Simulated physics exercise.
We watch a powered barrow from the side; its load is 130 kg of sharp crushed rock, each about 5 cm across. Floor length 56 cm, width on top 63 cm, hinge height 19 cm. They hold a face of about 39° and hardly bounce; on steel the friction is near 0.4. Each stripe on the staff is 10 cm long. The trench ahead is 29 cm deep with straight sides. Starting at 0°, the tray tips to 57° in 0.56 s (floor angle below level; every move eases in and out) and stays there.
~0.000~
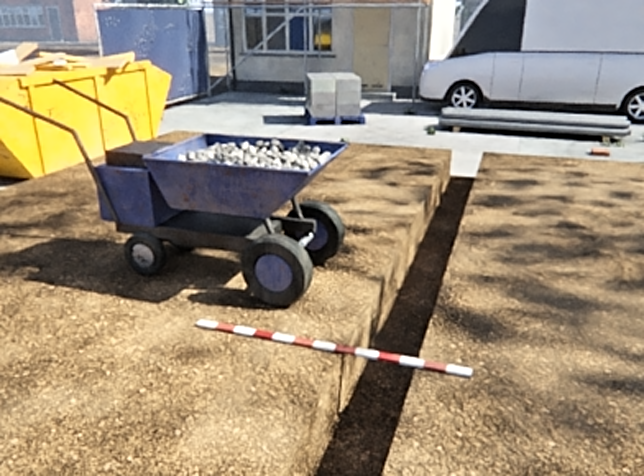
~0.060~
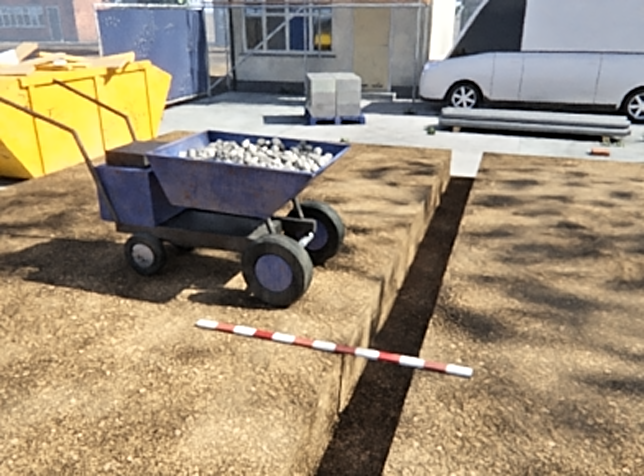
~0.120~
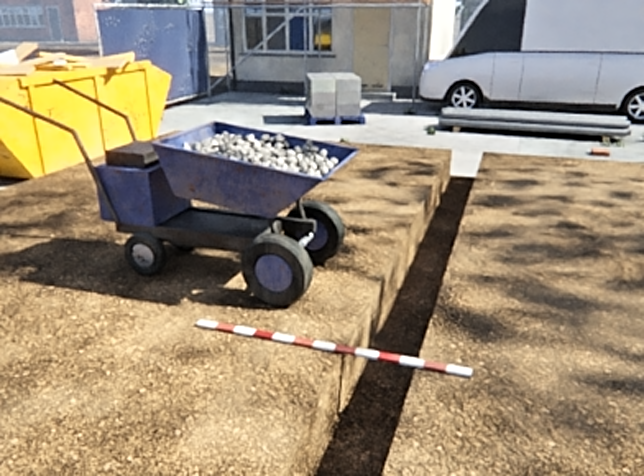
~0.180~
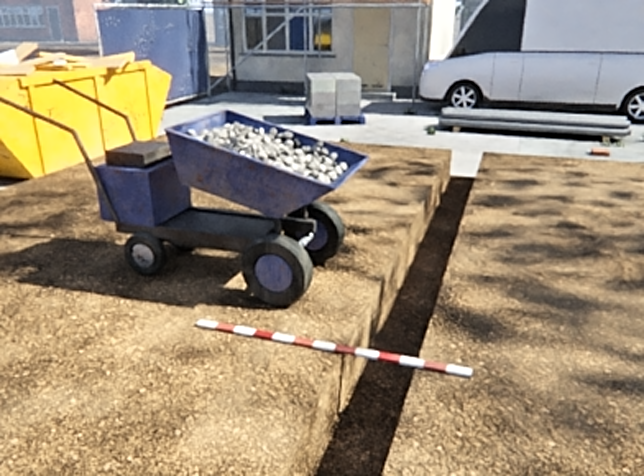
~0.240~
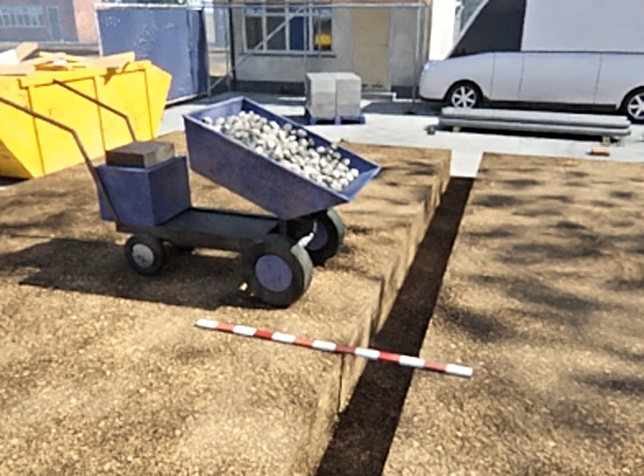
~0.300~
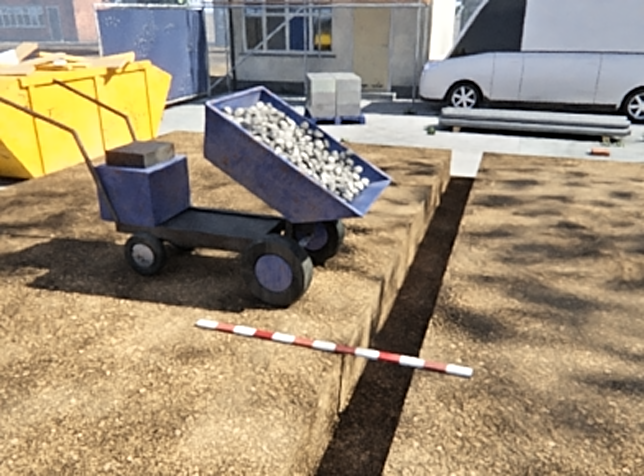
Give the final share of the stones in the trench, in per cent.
Some 30 per cent of it.
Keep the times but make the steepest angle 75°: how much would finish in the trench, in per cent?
Then about 45 per cent.
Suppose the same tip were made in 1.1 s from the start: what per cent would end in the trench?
In that case some 40 per cent.
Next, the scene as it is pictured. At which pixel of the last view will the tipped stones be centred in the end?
Around (448, 301).
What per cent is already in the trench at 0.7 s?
About 5 per cent by then.
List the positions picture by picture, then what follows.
In the first picture, the tray is at 0°, its lip at (310, 173); the top of the load is at (277, 148).
The second picture shows lip at (313, 175), floor tilted 2°, highest stones at (272, 146); the stones move at 0.4 m/s on average.
In the third picture, the tray is at 7°, its lip at (322, 180); the top of the load is at (235, 140); the stones move at 0.8 m/s on average.
In the fourth picture, the tray is at 14°, its lip at (335, 189); the top of the load is at (227, 131); the stones move at 1.3 m/s on average.
In the fifth picture, the tray is at 22°, its lip at (349, 201); the top of the load is at (236, 120); the stones move at 1.4 m/s on average.
In the sixth picture, the tray is at 32°, its lip at (362, 216); the top of the load is at (255, 111); the stones move at 1.5 m/s on average.
After 0.4 s the floor is at 48°; 100 % in the tray; the foremost stones are at (369, 218).
After 0.7 s the floor is at 57°; 92 % in the tray, 7 % in the trench; the foremost stones are at (432, 285).
After 1.0 s the floor is at 57°; 48 % in the tray, 17 % in the trench, 35 % past the trench; the foremost stones are at (545, 323).
After 3.0 s the floor is at 57°; 34 % in the tray, 30 % in the trench, 37 % past the trench; the foremost stones are at (639, 322).
